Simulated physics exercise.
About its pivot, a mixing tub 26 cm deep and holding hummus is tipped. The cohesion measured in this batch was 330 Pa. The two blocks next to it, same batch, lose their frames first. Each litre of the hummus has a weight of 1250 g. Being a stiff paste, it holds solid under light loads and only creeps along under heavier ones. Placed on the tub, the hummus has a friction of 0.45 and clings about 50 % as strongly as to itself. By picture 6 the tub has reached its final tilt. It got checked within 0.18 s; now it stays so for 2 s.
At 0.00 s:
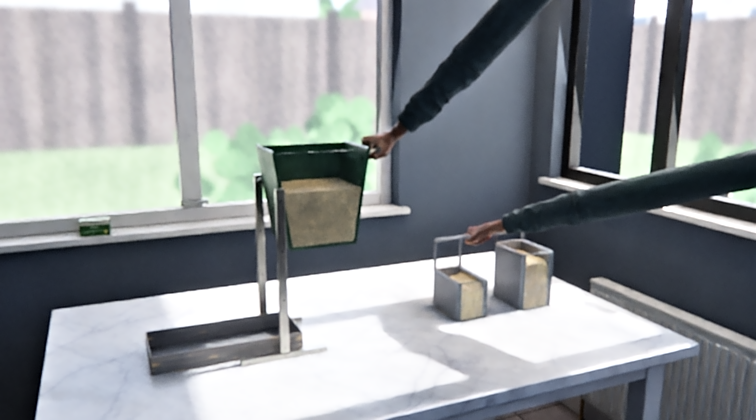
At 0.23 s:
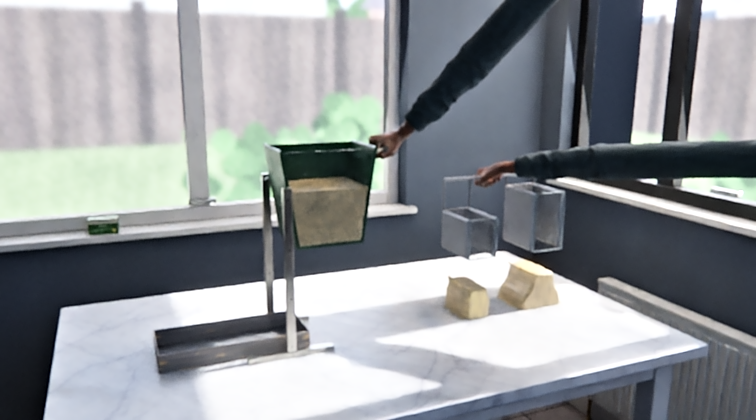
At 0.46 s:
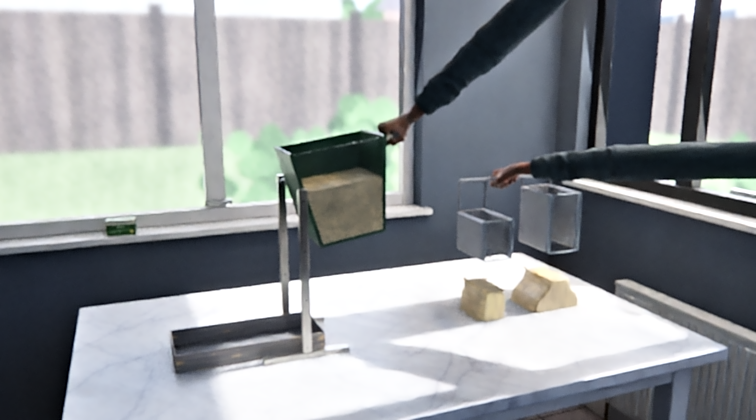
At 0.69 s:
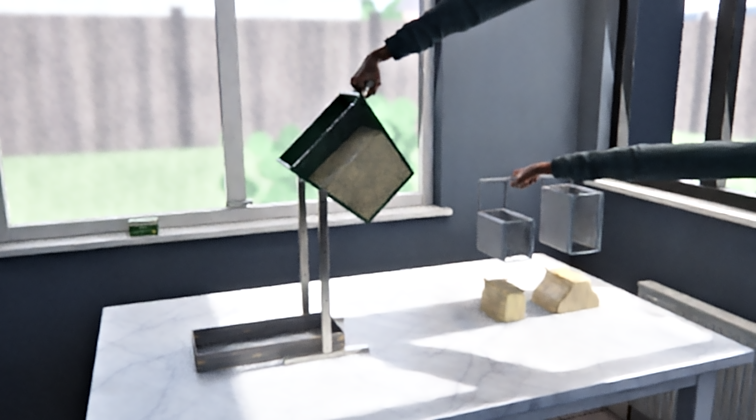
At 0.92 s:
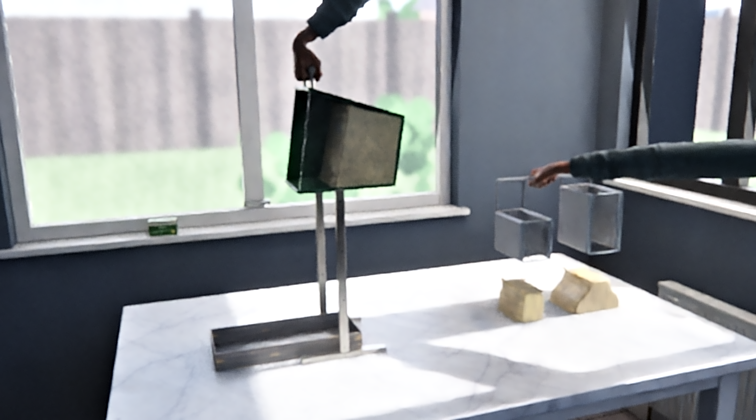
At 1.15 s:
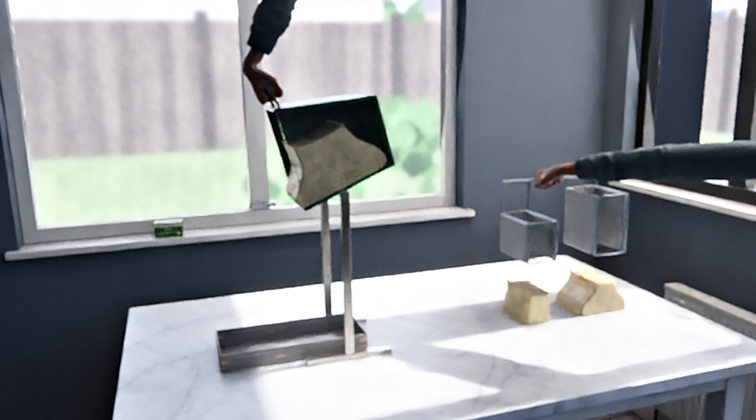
On a white marble table by a window, a hand lifts two clear open boxes off two blocks of beige paste, which slump slightly. Another hand then swings a dark green tub leftward on its stand until it tilts past its side, and the paste inside shifts toward the rim.
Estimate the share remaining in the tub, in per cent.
Roughly 0 per cent remains in the tub.
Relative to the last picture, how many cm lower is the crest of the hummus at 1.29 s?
Roughly 8 cm.
By 1.29 s, the tub is at 105 degrees and holds 53 %.
By 1.46 s, the tub is at 105 degrees and holds 19 %.
By 1.63 s, the tub is at 105 degrees and holds 0 %.
By 1.80 s, the tub is at 105 degrees and holds 0 %.
By 3.15 s, at the end, the tub is at 105 degrees and holds 0 %.
